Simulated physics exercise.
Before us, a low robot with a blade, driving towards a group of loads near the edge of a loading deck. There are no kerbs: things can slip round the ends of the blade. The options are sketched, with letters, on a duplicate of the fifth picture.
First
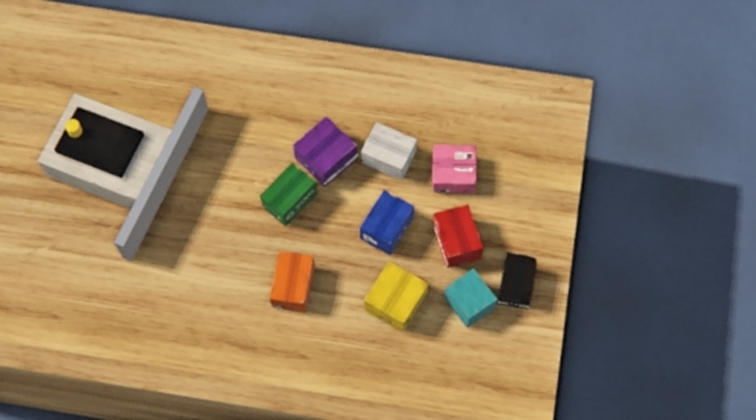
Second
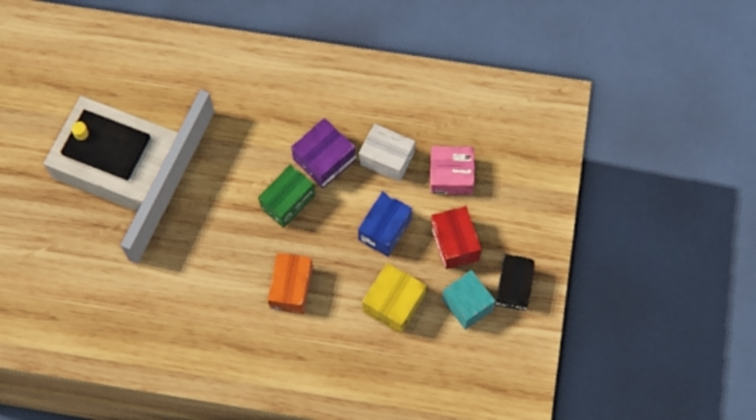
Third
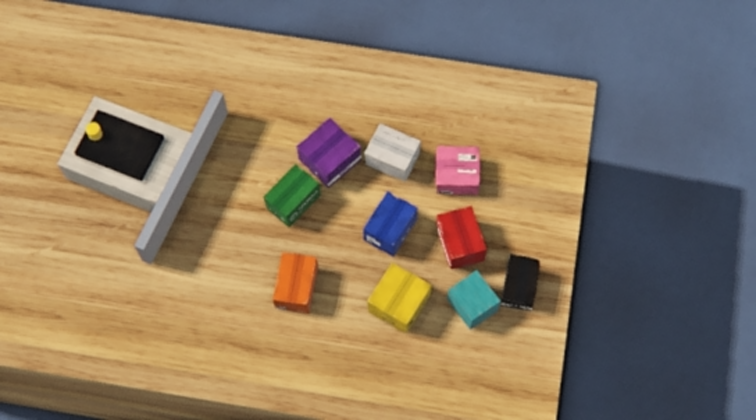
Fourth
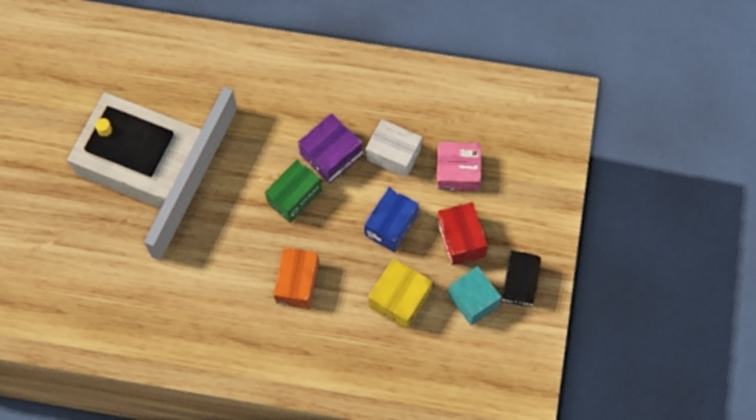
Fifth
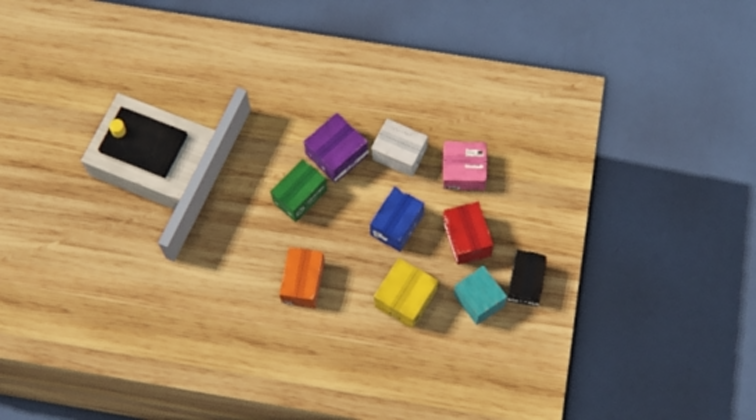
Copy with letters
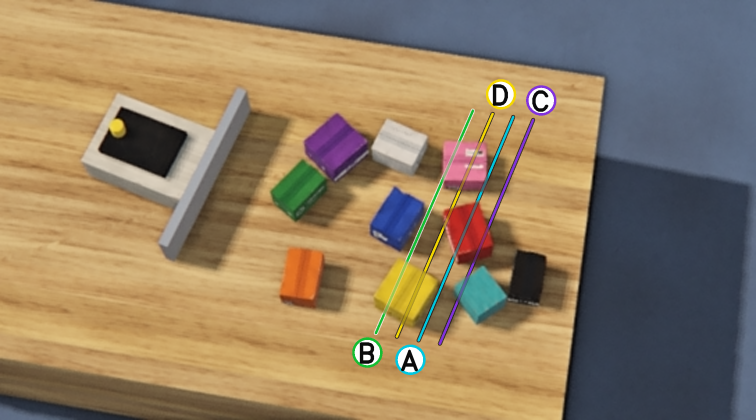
A low robot with a wide blade moves slightly right across a wooden deck toward scattered colourful boxes.
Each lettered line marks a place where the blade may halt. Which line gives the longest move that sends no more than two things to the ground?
At C, and not beyond.
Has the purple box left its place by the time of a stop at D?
Yes.
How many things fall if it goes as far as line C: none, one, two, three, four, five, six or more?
In all, two.
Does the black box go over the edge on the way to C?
By then, yes.
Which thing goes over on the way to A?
The pink parcel goes over.
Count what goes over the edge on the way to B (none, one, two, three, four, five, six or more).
The count is none.
On the copy, A at (468, 225); B at (426, 219); C at (488, 229); D at (446, 222).
On C. First, robot (248, 160); white box (406, 149); purple box (357, 148).
Then, robot (347, 175); pink parcel (544, 184); white box (503, 165).
Finally, robot (428, 188); black box over the edge; pink parcel over the edge; two fallen.
By contrast, A is within the limit but short; B is within the limit but short; D is within the limit but short.
